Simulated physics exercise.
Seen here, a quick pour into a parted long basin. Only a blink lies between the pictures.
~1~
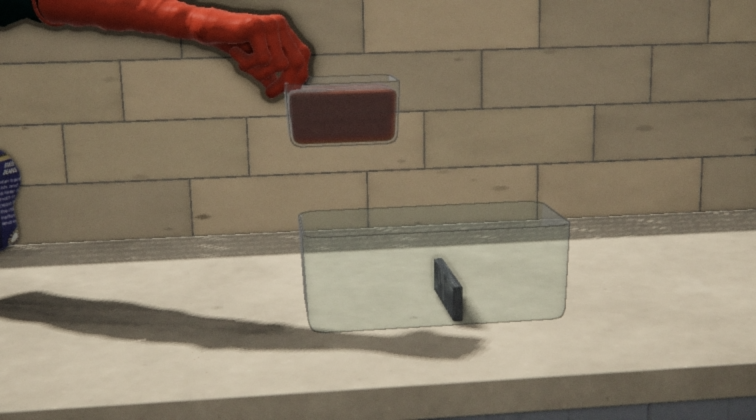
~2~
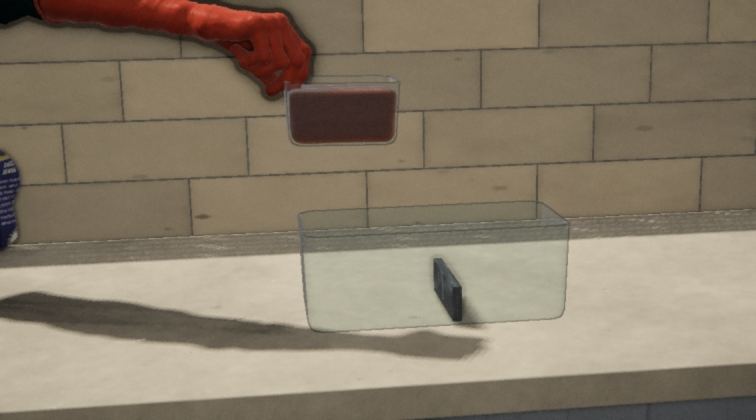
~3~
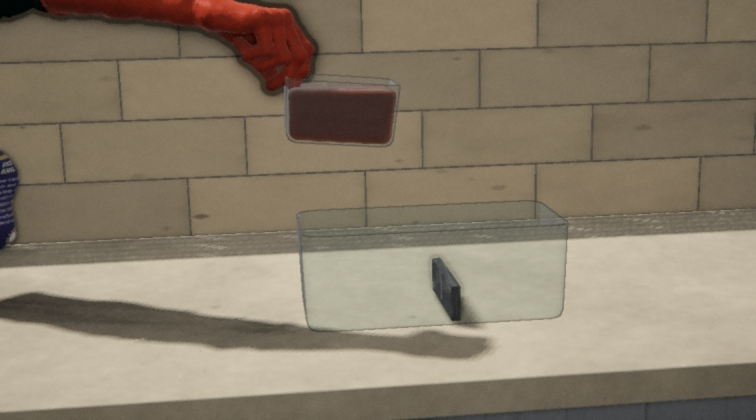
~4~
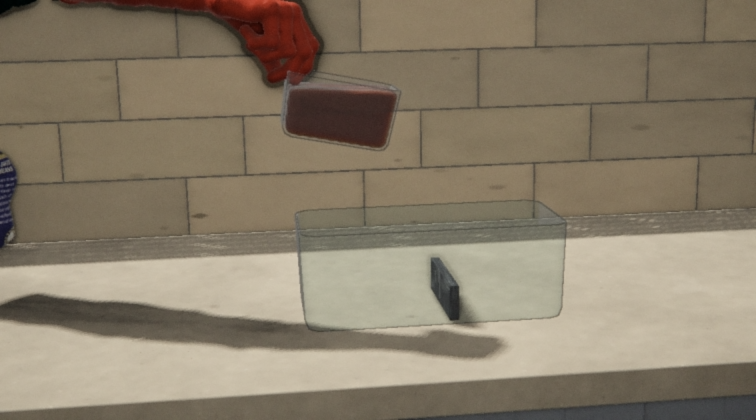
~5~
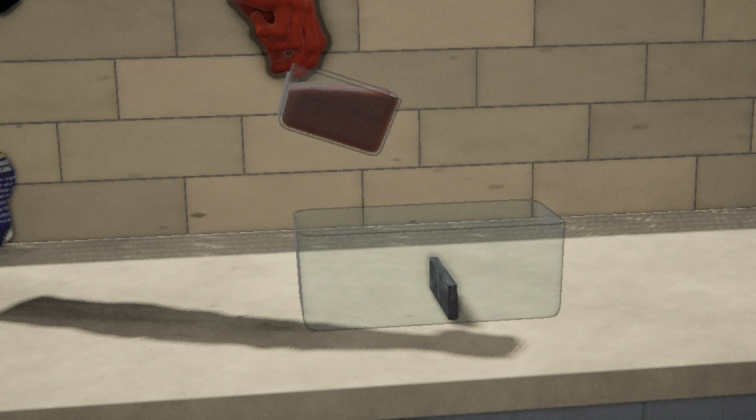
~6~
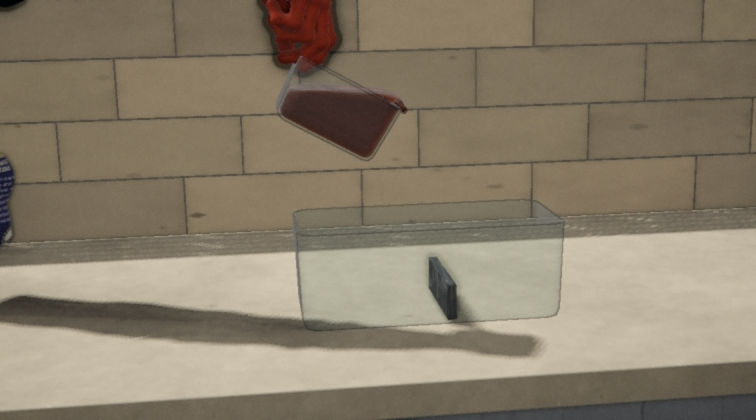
On a pale counter by a tiled wall, a red-gloved hand held a small clear container of dark red tea above a long glass basin, then tilted it rightward until a little crept over the edge.
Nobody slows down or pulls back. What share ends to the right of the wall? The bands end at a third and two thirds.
It comes to from a third to two thirds.
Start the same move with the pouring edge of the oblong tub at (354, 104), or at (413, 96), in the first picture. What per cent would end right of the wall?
The first gives 10 %, the second 70 %.
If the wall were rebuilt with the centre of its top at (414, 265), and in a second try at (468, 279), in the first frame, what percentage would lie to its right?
First some 85, then 30 per cent.
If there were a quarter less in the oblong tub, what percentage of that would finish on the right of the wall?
Near 45 %.
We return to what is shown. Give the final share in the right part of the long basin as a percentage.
Some 60 per cent.
A moment on, the oblong tub is tipped on its side and 30 per cent is still to pour, 3 is left of the wall and 25 right of it.
Next, the oblong tub is tipped on its side and 9 per cent is still to pour, 23 is left of the wall and 61 right of it.
Then the oblong tub is tipped on its side and 2 per cent is still to pour, 35 is left of the wall and 59 right of it.
Later the oblong tub is tipped on its side and 0 per cent is still to pour, 38 is left of the wall and 59 right of it.
In the end 39 per cent lies left of the wall, 59 right of it and 2 outside.
